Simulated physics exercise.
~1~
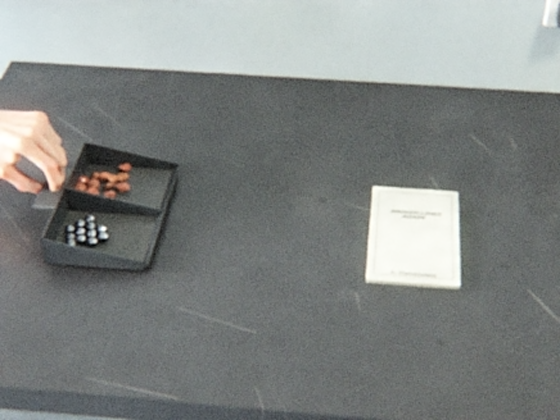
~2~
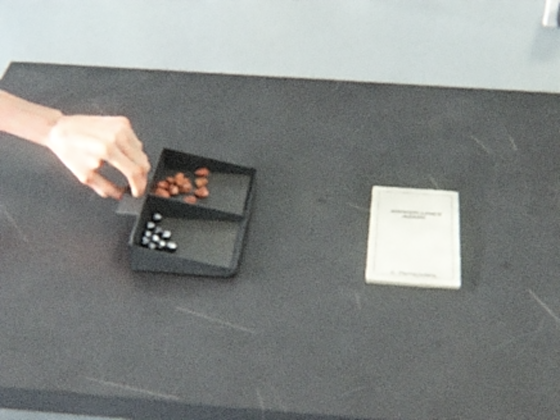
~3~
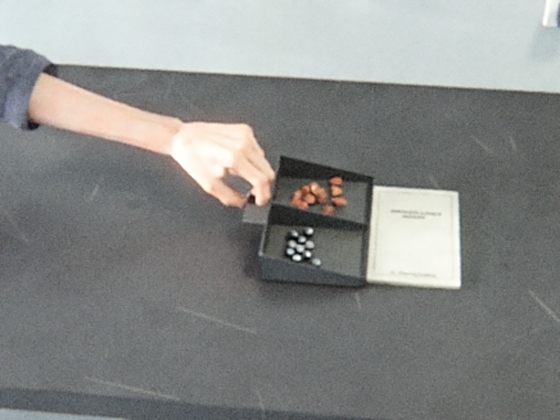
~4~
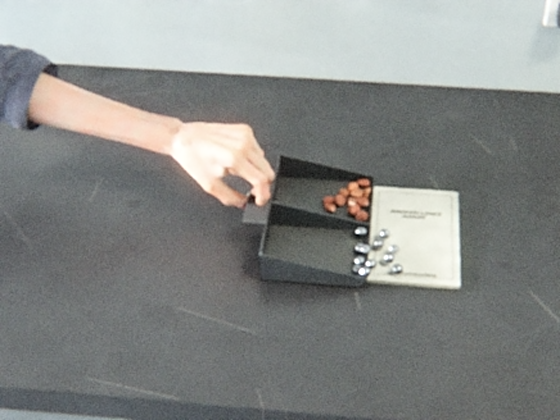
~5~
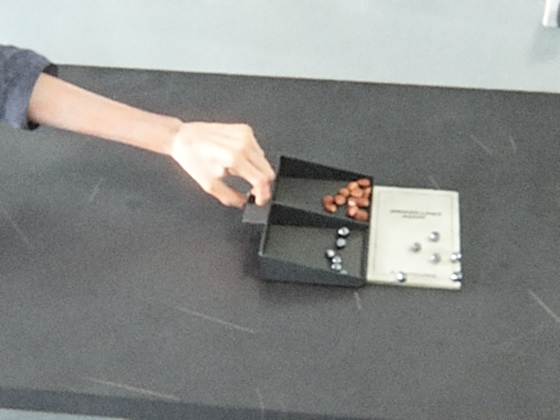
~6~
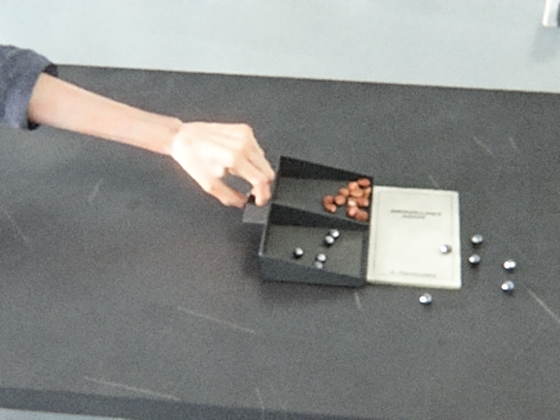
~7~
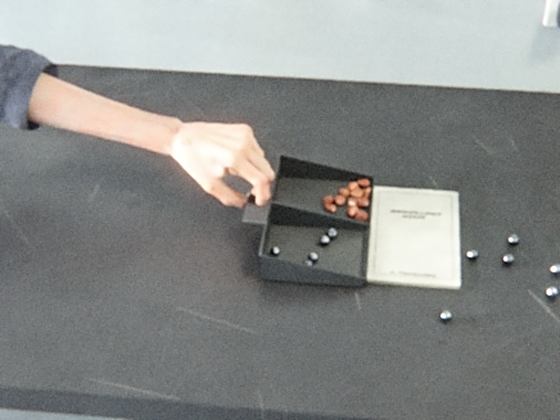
A hand slides the tray right into a thin book, and some silvery beads spill out.
